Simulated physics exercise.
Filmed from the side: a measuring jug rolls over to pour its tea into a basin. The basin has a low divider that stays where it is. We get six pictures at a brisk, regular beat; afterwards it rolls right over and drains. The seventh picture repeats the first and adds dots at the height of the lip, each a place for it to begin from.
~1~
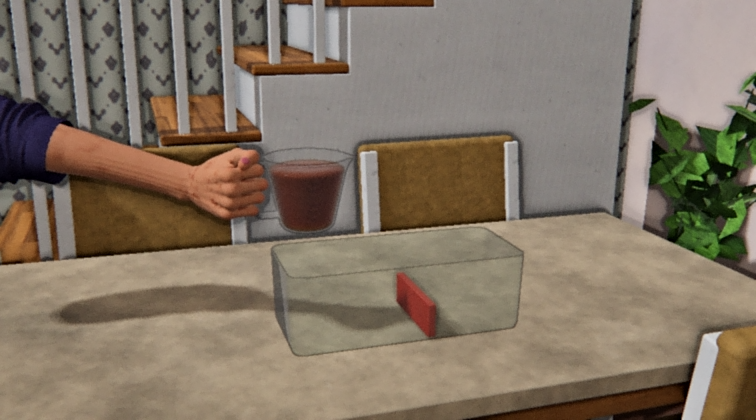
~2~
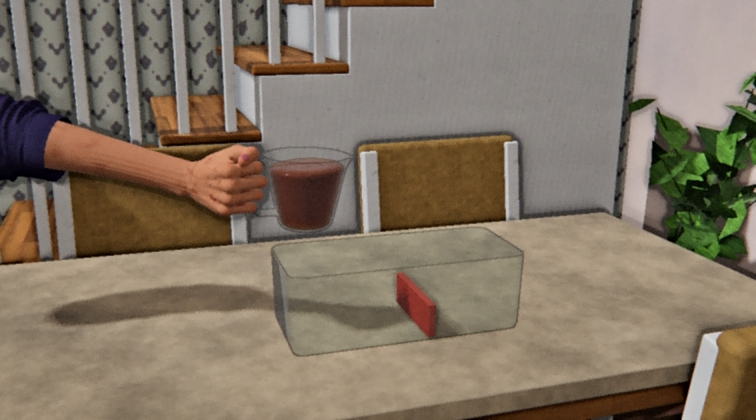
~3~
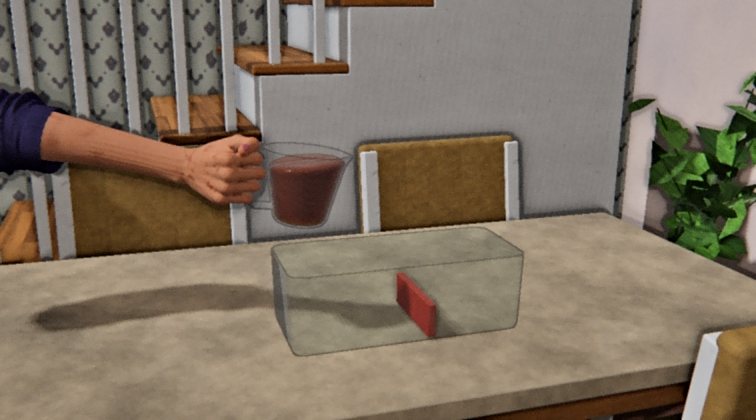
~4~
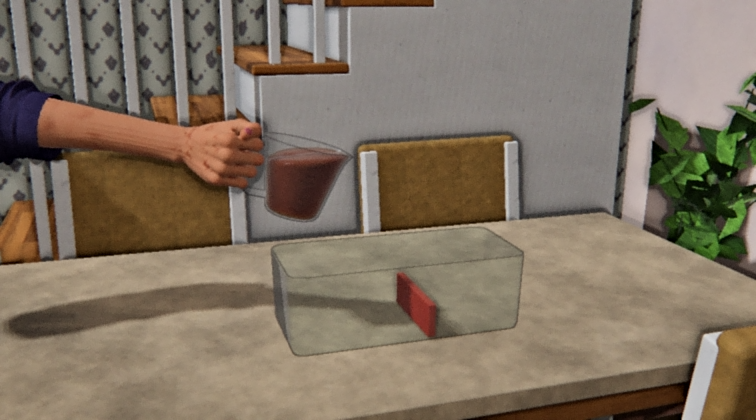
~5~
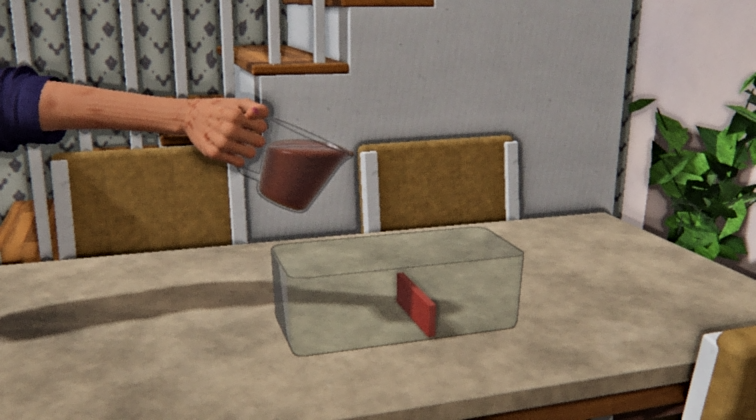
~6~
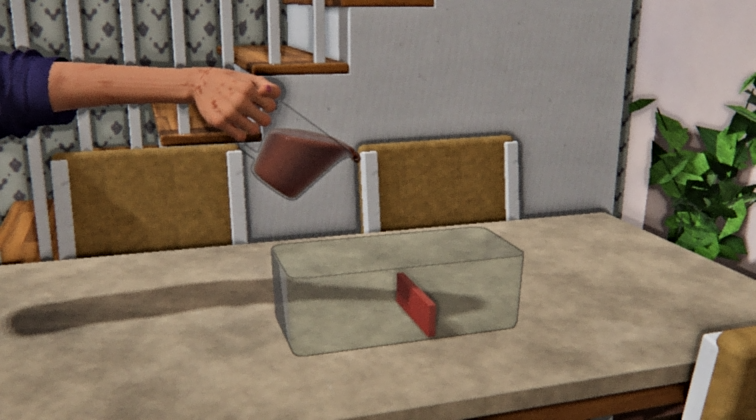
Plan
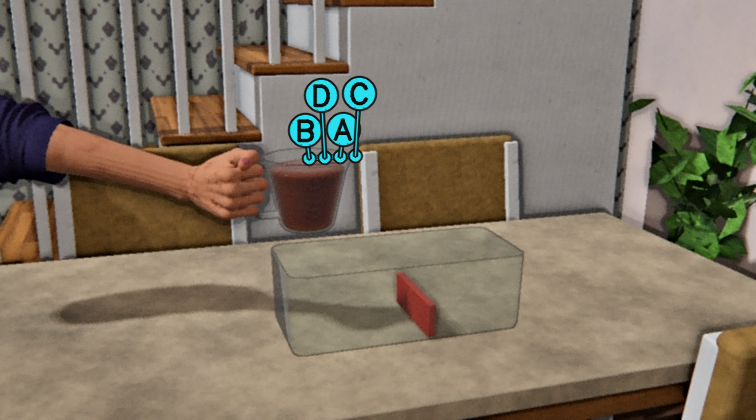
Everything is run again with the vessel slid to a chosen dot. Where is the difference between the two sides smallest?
It is A.
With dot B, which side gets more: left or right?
The left side.
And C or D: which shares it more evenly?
C.
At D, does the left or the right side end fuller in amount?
The left side.
On the marked copy, A at (340, 156); B at (309, 158); C at (355, 155); D at (324, 157).
If A is chosen, about 50 % ends left of the wall and 47 % right of it; 3 % is lost outside.
If B is chosen, about 82 % ends left of the wall and 5 % right of it; 13 % is lost outside.
If C is chosen, about 18 % ends left of the wall and 75 % right of it; 8 % is lost outside.
If D is chosen, about 86 % ends left of the wall and 8 % right of it; 6 % is lost outside.
